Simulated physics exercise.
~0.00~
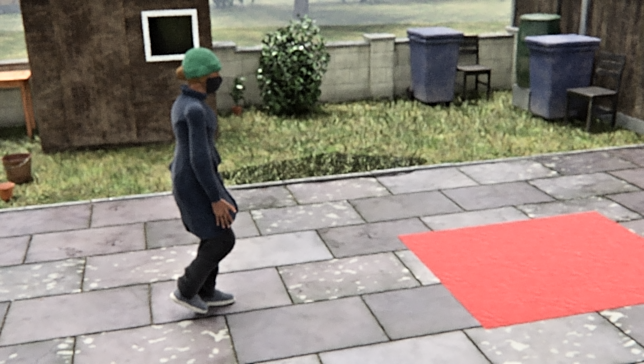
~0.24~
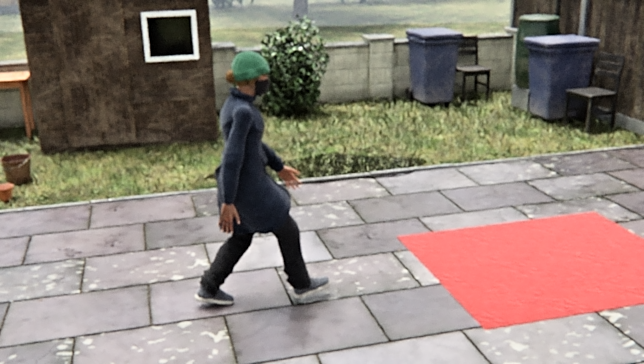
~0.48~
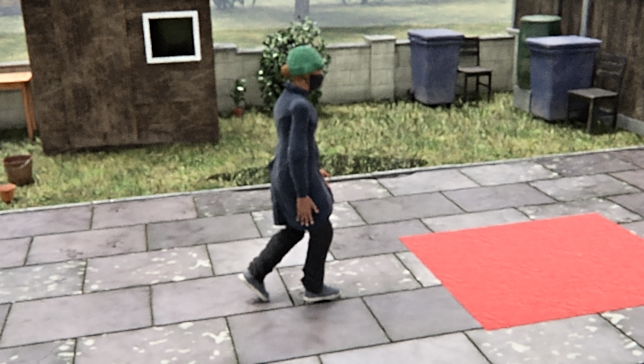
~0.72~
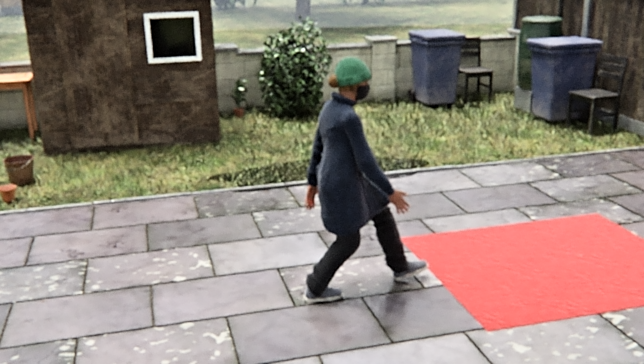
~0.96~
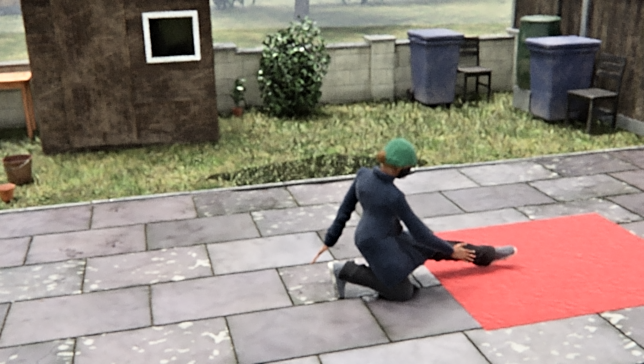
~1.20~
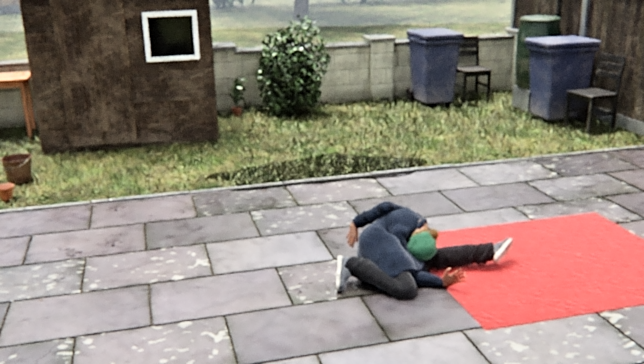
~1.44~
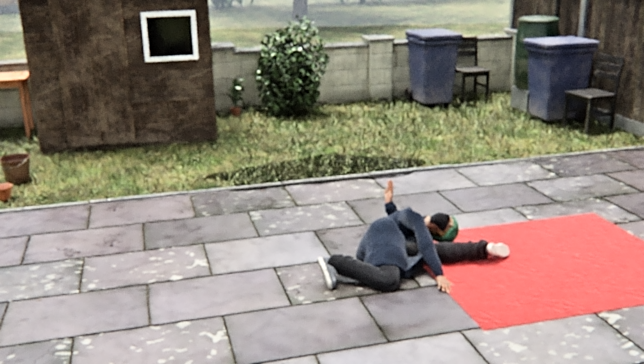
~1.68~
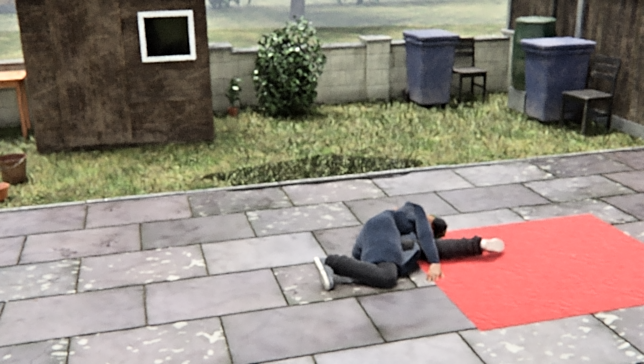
Person in green cap and dark coat walking right across paving, dropping down and lying slumped, head over red mat's near edge.
